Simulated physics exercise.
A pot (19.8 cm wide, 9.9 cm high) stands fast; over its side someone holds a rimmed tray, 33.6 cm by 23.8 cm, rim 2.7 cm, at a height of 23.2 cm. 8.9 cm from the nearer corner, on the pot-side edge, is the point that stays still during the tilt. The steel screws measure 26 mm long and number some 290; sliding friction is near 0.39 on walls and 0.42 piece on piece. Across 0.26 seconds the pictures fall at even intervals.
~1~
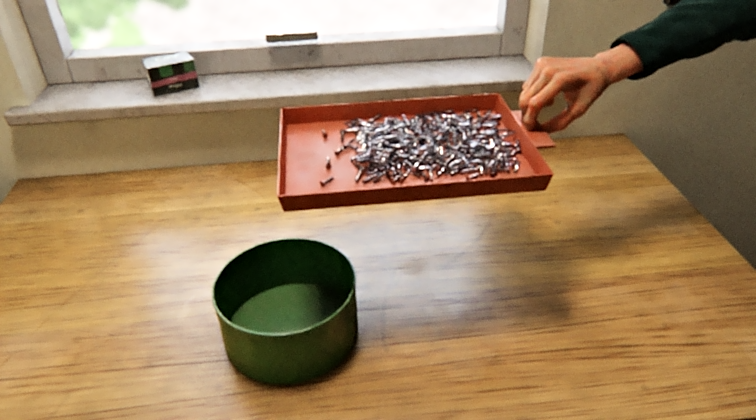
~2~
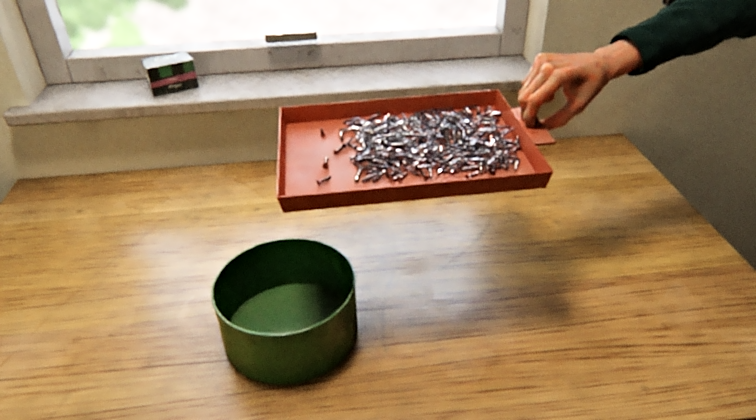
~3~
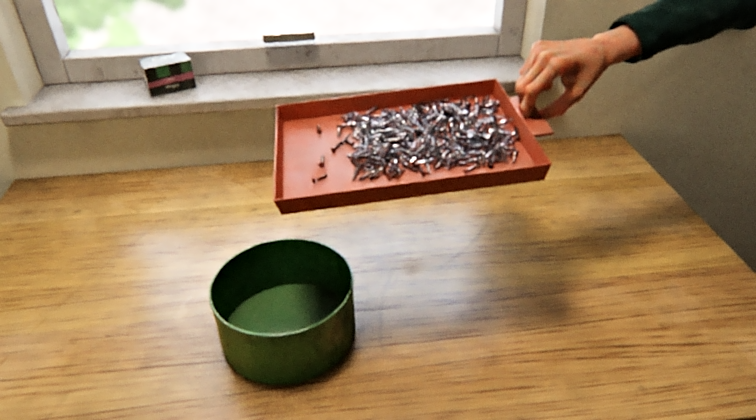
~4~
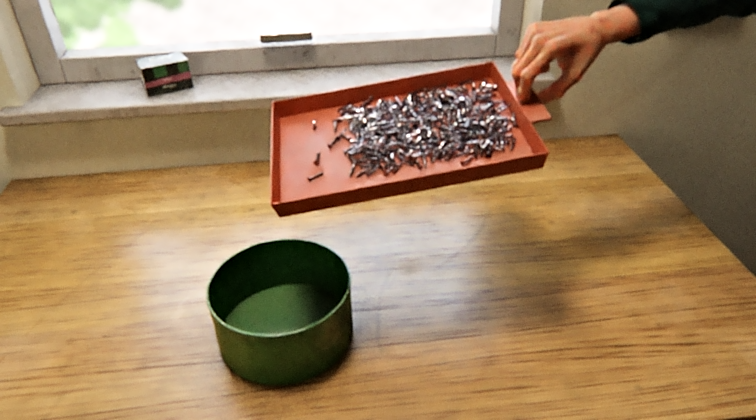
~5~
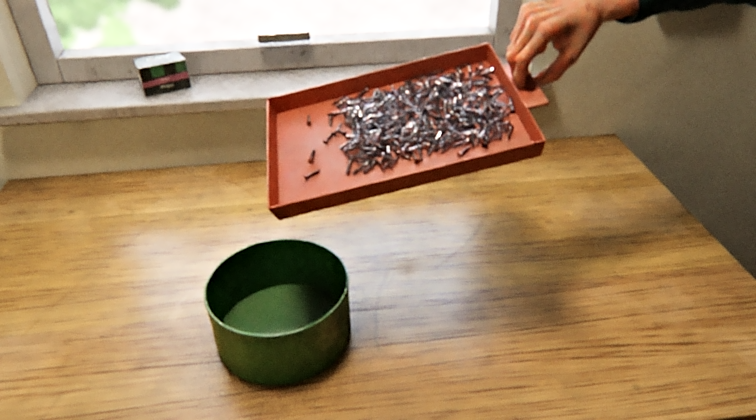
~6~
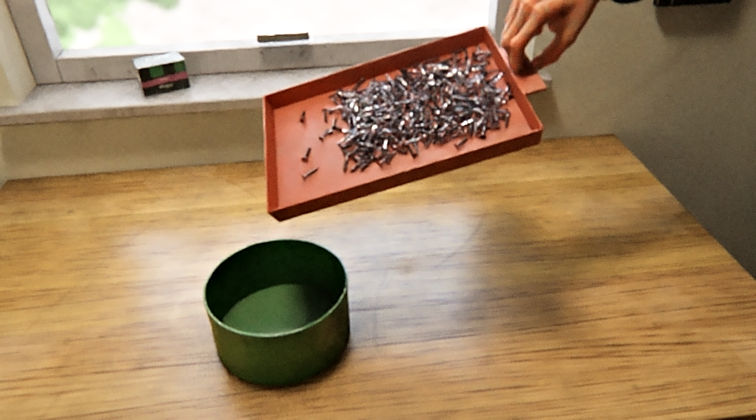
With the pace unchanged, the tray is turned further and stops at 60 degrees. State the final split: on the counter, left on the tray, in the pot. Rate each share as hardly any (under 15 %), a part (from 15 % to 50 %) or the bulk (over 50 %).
Counter: Hardly any; left on the tray: A part; pot: The bulk.
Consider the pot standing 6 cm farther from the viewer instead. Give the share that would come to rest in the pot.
It would be near 30 per cent.
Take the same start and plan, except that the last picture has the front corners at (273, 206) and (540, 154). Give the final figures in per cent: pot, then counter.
Split: Pot = 25, counter = 5.
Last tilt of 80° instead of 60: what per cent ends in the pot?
Then about 80 per cent.
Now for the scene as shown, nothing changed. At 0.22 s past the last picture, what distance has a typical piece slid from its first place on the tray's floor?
I'd say close to 3 centimetres.
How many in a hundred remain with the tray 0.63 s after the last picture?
Value: About 55%.
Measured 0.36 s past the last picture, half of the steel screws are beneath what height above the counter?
Roughly 30 centimetres, give or take.
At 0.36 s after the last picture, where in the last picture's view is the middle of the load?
Near pixel (330, 142).
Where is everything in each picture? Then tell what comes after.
The first frame shows tray tilt 0 degrees, front corners at (282, 193) and (548, 172); middle of the pieces at (423, 146); pot at (285, 282).
The second frame shows tray tilt 1 degrees, front corners at (281, 194) and (548, 170); middle of the pieces at (423, 144).
The third frame shows tray tilt 4 degrees, front corners at (278, 197) and (546, 162), lowest corner left front; middle of the pieces at (420, 138).
The fourth frame shows tray tilt 9 degrees, front corners at (275, 201) and (543, 150), lowest corner left front; middle of the pieces at (417, 129).
The fifth frame shows tray tilt 14 degrees, front corners at (272, 205) and (540, 138), lowest corner left front; middle of the pieces at (413, 119).
The sixth frame shows tray tilt 19 degrees, front corners at (271, 208) and (538, 127), lowest corner left front; middle of the pieces at (410, 110); pot at (276, 282).
Then, 0.22 s after the last picture, tilt 41 degrees; the tray holds 100 %, the pot 0 %.
Then, 0.36 s after the last picture, tilt 54 degrees; the tray holds 100 %, the pot 0 %.
Then, 0.63 s after the last picture, tilt 60 degrees; the tray holds 55 %, the pot 20 %.
In the end, counter 5 %, tray 35 %, pot 60 %.
